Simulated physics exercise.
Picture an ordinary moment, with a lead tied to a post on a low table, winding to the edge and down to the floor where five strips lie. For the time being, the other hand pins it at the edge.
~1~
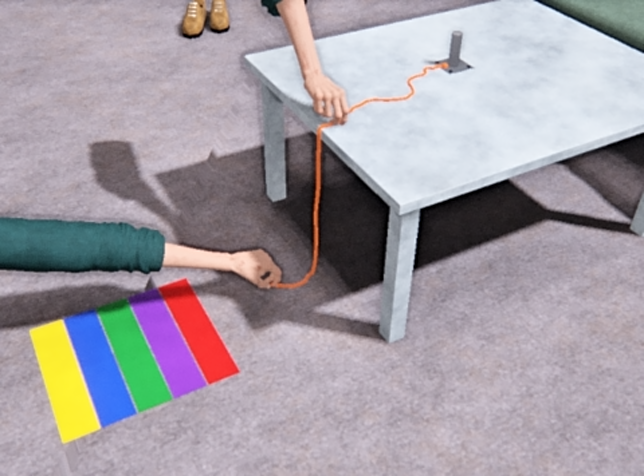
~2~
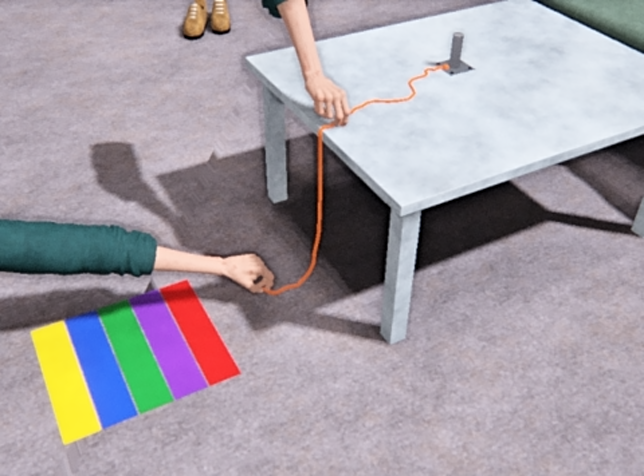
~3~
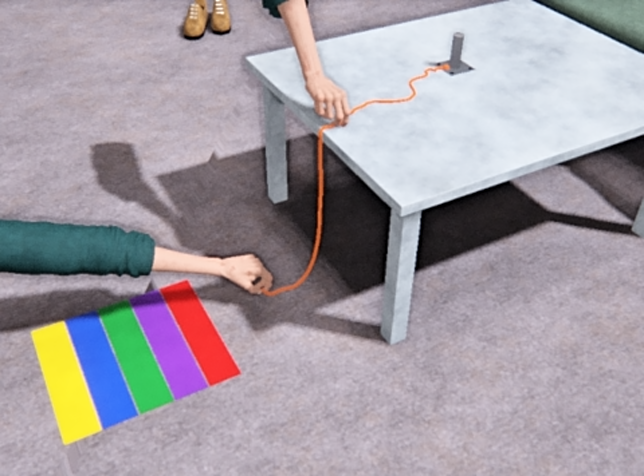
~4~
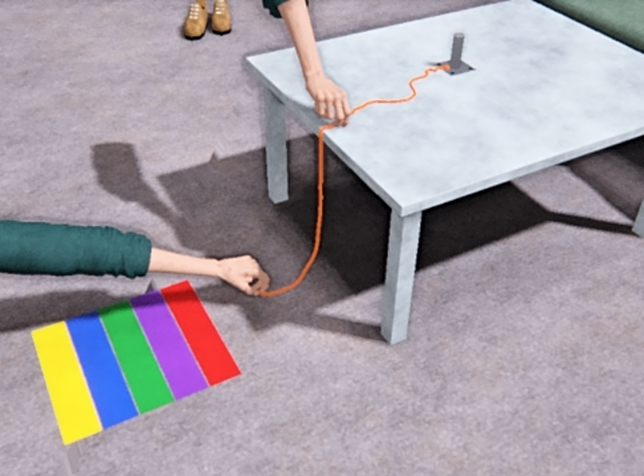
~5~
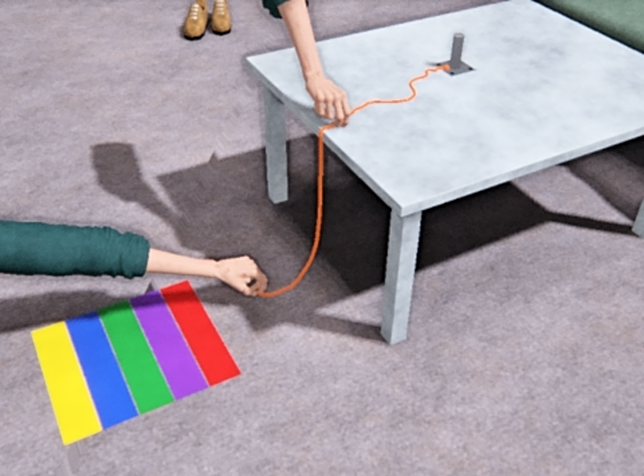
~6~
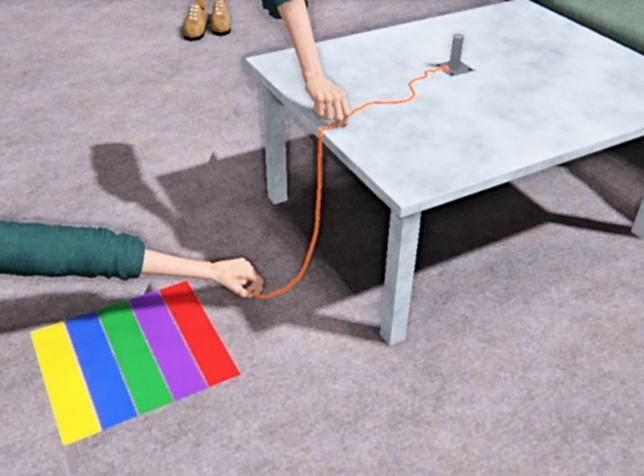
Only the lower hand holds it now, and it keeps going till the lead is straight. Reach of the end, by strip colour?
Green.
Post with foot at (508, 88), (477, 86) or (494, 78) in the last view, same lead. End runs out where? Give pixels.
About (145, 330), (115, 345) and (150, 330).
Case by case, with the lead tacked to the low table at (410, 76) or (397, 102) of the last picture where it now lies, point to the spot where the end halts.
The spots come out as (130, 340) and (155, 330), in that order.
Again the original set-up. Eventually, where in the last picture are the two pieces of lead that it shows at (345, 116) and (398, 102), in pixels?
At (322, 124), then (371, 103).
A little later, end near (182, 319); over red.
Next, end near (147, 332); over purple.
When it is tight, end near (126, 339); over green. Over green.
